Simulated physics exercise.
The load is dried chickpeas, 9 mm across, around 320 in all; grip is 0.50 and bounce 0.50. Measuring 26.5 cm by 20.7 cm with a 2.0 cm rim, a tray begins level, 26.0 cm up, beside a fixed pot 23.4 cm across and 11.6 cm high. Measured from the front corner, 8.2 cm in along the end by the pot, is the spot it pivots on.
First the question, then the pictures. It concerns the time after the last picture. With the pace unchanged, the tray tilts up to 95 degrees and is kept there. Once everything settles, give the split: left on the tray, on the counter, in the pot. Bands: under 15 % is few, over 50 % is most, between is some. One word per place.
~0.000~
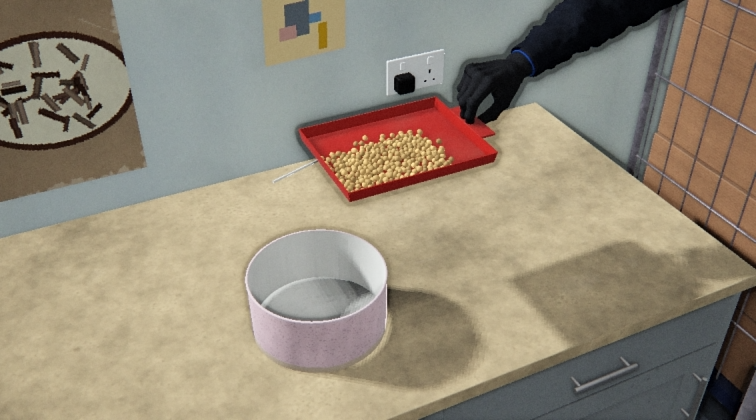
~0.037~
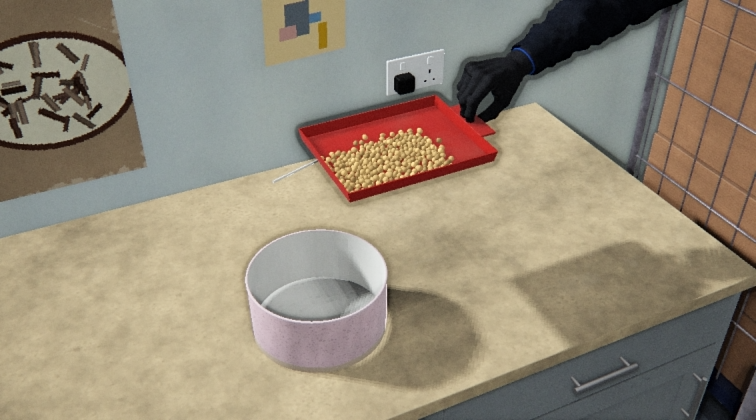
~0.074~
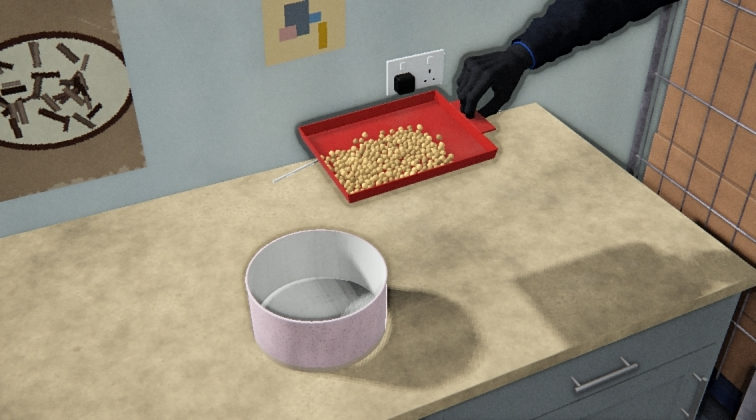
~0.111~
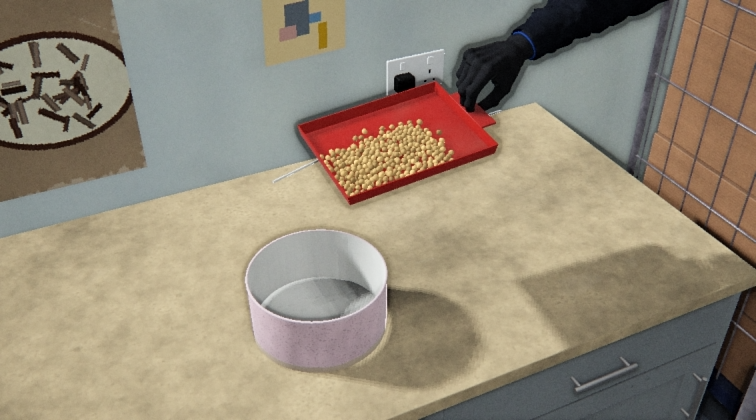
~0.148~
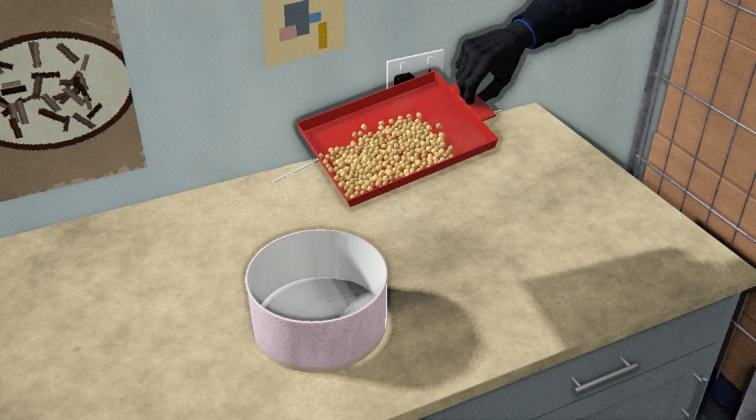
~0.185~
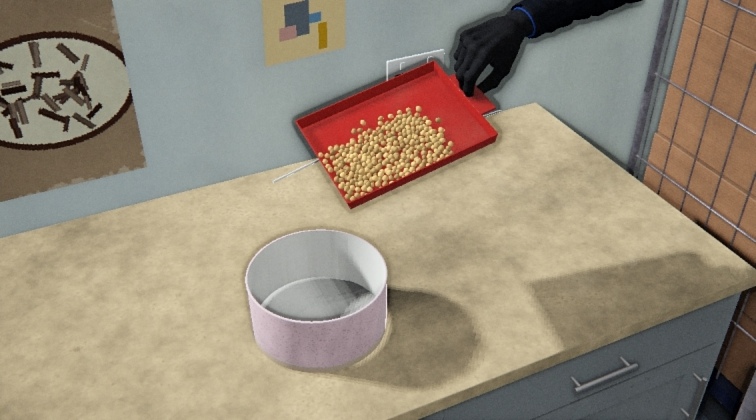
Left on the tray: Few, counter: Few, pot: Most.
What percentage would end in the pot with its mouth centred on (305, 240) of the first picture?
40 %.
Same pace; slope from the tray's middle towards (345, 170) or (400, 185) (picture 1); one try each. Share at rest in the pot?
Estimate: Some 85 % and some 50 % respectively.
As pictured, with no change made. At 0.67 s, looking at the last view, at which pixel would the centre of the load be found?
Approx. (365, 169).
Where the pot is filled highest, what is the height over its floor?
It gets to about 2.0 cm.
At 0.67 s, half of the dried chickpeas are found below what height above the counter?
Around 30 cm up.
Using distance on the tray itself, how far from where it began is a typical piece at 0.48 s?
It has moved some 2 cm from its start.
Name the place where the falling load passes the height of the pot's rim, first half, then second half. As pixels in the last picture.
The first half passes near (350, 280) and the second half near (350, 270).
After 0.48 s, tilt 56 degrees; the tray holds 100 %, the pot 0 %.
After 0.67 s, tilt 81 degrees; the tray holds 90 %, the pot 0 %.
After 0.98 s, tilt 95 degrees; the tray holds 10 %, the pot 70 %.
By 2.0 s all is still; tray 0 %, counter 0 %, pot 100 %.
